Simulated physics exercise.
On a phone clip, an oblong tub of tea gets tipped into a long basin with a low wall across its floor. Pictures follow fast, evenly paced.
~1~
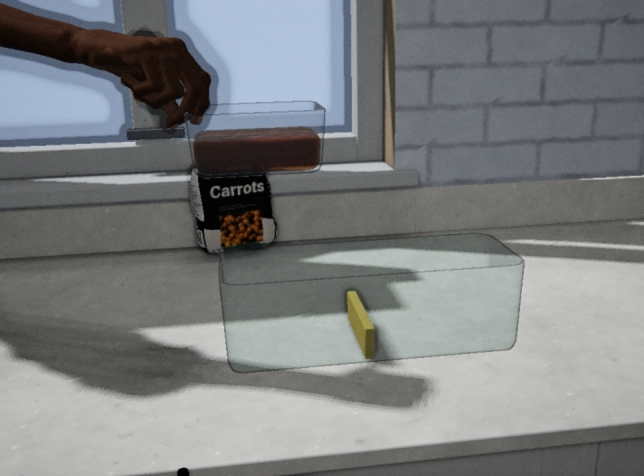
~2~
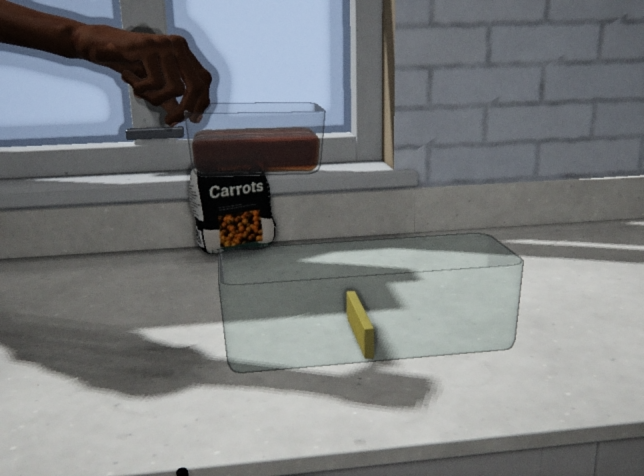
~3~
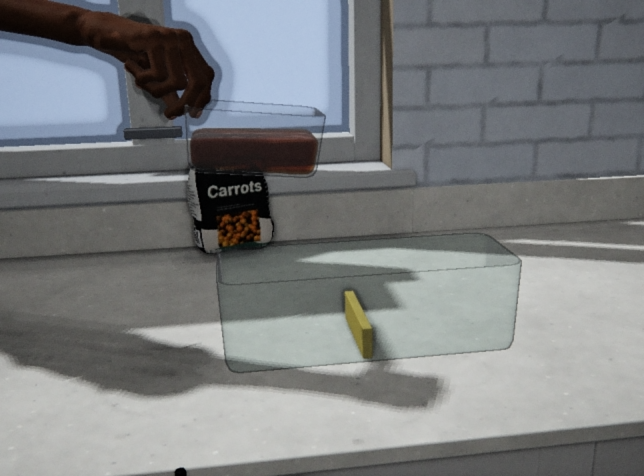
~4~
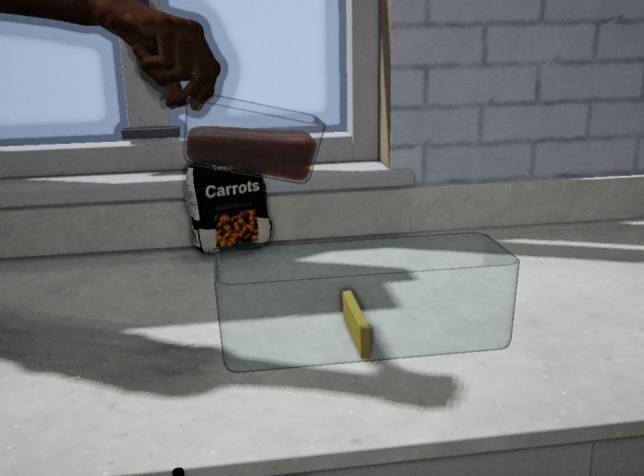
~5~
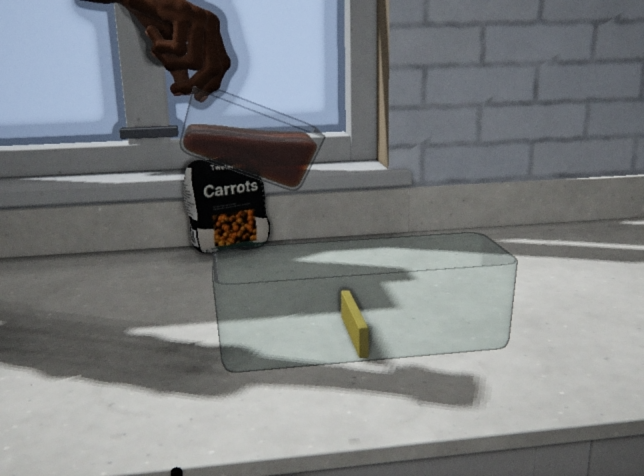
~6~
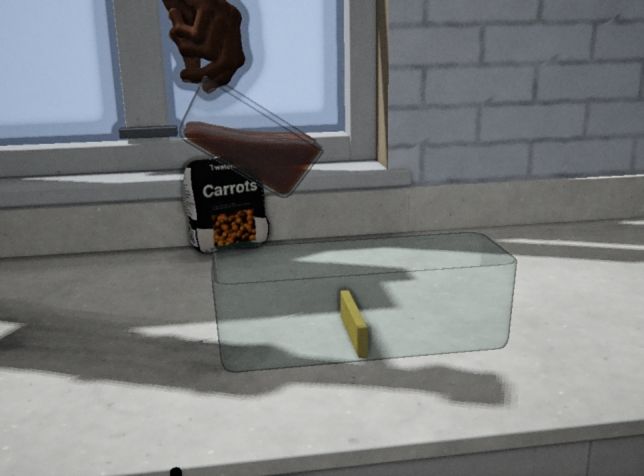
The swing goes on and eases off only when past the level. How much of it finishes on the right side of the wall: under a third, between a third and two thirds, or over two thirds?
Between a third and two thirds.
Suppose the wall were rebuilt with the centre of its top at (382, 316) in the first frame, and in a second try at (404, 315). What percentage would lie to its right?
In order, 20 and 15 in a hundred.
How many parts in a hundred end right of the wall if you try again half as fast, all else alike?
It comes to near 55 per cent.
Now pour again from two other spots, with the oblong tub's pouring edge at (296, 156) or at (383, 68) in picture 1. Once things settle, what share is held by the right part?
First place gives some 5 %, second place some 85 %.
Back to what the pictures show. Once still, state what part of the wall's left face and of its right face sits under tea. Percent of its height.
The left side sits at 30 per cent and the right side at 30.
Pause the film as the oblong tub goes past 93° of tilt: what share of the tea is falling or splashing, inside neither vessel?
I'd reckon some 45 per cent.
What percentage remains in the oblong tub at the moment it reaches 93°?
My estimate is close to 20 percent remaining.
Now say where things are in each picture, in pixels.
Tilt 0°; pouring edge (320, 107); surface from (194, 137) to (316, 132); the long basin's rim runs from (220, 268) to (507, 249); the wall's top is at (360, 310), in the first picture.
Tilt 2°; pouring edge (320, 109); surface from (193, 136) to (315, 132), in the second picture.
Tilt 6°; pouring edge (320, 114); surface from (191, 134) to (314, 134), in the third picture.
Tilt 13°; pouring edge (320, 122); surface from (188, 132) to (313, 136), in the fourth picture.
Tilt 23°; pouring edge (319, 133); surface from (184, 130) to (314, 137), in the fifth picture.
Tilt 34°; pouring edge (318, 147); surface from (183, 125) to (317, 140), in the sixth picture.
A moment on, the oblong tub is tipped on its side and 18 per cent is still to pour, 6 is left of the wall and 33 right of it.
Next, the oblong tub is tipped right over and 4 per cent is still to pour, 37 is left of the wall and 51 right of it.
Then the oblong tub is tipped right over and 0 per cent is still to pour, 45 is left of the wall and 52 right of it.
Later the oblong tub is tipped right over and 0 per cent is still to pour, 45 is left of the wall and 52 right of it.
Finally, 45 per cent lies left of the wall, 52 right of it and 2 outside.
